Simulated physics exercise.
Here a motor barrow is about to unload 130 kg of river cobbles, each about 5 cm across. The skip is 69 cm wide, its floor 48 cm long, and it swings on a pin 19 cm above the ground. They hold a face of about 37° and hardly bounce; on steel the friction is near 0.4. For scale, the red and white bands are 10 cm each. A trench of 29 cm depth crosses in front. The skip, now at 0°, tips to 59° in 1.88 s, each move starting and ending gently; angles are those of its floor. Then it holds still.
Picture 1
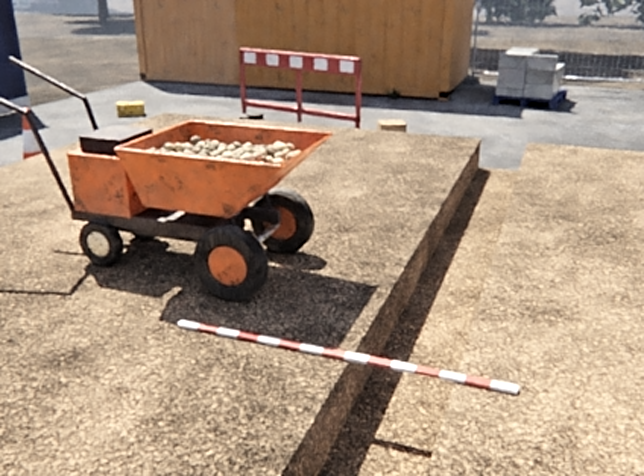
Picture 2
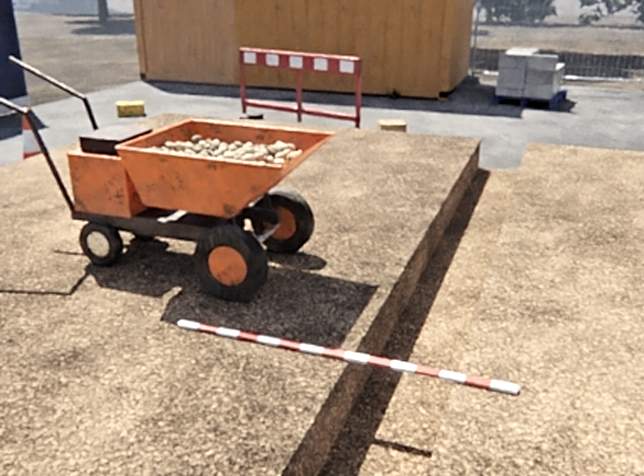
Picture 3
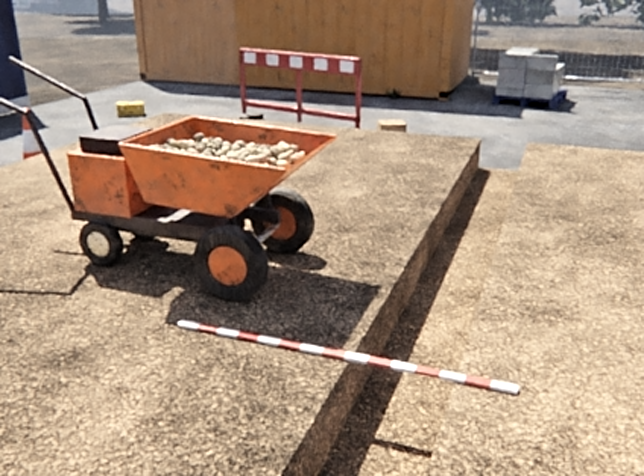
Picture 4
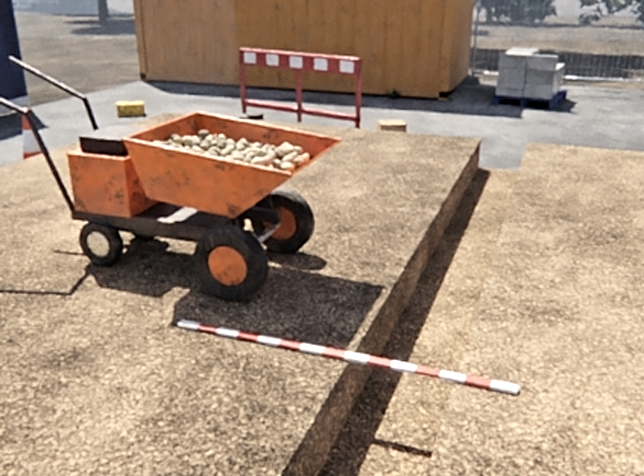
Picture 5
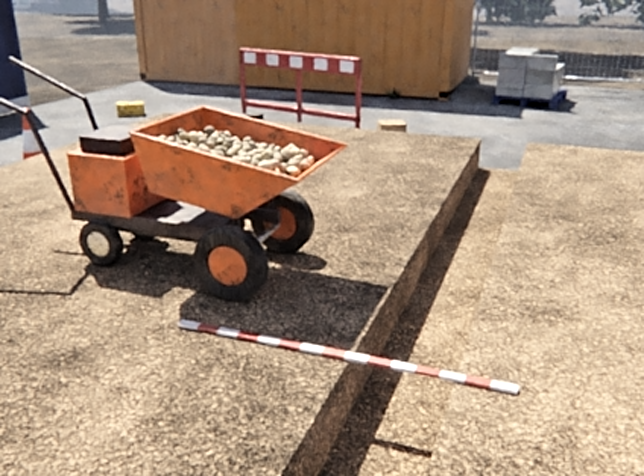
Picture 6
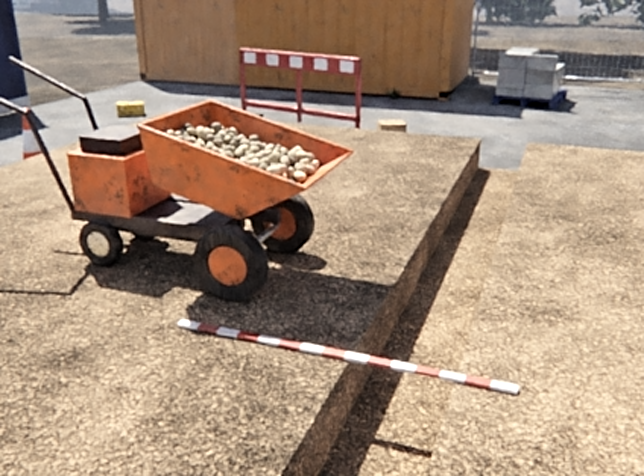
An orange motor barrow stands still as its skip of pale stones slowly tilts to the right.
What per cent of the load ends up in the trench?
Some 94 per cent of it.
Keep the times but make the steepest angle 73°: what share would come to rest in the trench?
It would be near 75 per cent.
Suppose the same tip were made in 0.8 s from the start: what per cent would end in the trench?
It would be near 95 per cent.
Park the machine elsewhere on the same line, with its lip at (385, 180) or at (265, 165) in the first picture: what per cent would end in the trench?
About 55 and 75 per cent.
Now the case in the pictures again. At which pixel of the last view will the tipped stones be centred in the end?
Their middle is at about (421, 337).
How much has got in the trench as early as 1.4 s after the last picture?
Some 25 per cent.
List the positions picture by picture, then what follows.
Lip at (281, 167), floor tilted 0°, highest stones at (235, 147), in the first picture.
The skip is at 1°, its lip at (282, 168); the top of the load is at (228, 147), in the second picture.
The skip is at 3°, its lip at (286, 171); the top of the load is at (216, 144), in the third picture.
The skip is at 6°, its lip at (291, 175); the top of the load is at (213, 142), in the fourth picture.
The skip is at 10°, its lip at (298, 181); the top of the load is at (205, 137), in the fifth picture.
The skip is at 14°, its lip at (306, 189); the top of the load is at (208, 132), in the sixth picture.
Then, 0.8 s after the last picture the floor is at 50°, 100 % in the skip; the foremost stones are at (354, 233).
Then, 1.4 s after the last picture the floor is at 59°, 68 % in the skip, 9 % short of the trench, 23 % in the trench; the foremost stones are at (450, 353).
Then, 1.7 s after the last picture the floor is at 59°, 41 % in the skip, 11 % short of the trench, 49 % in the trench; the foremost stones are at (469, 343).
Then, 3.7 s after the last picture the floor is at 59°, 0 % in the skip, 6 % short of the trench, 94 % in the trench; the foremost stones are at (458, 380).
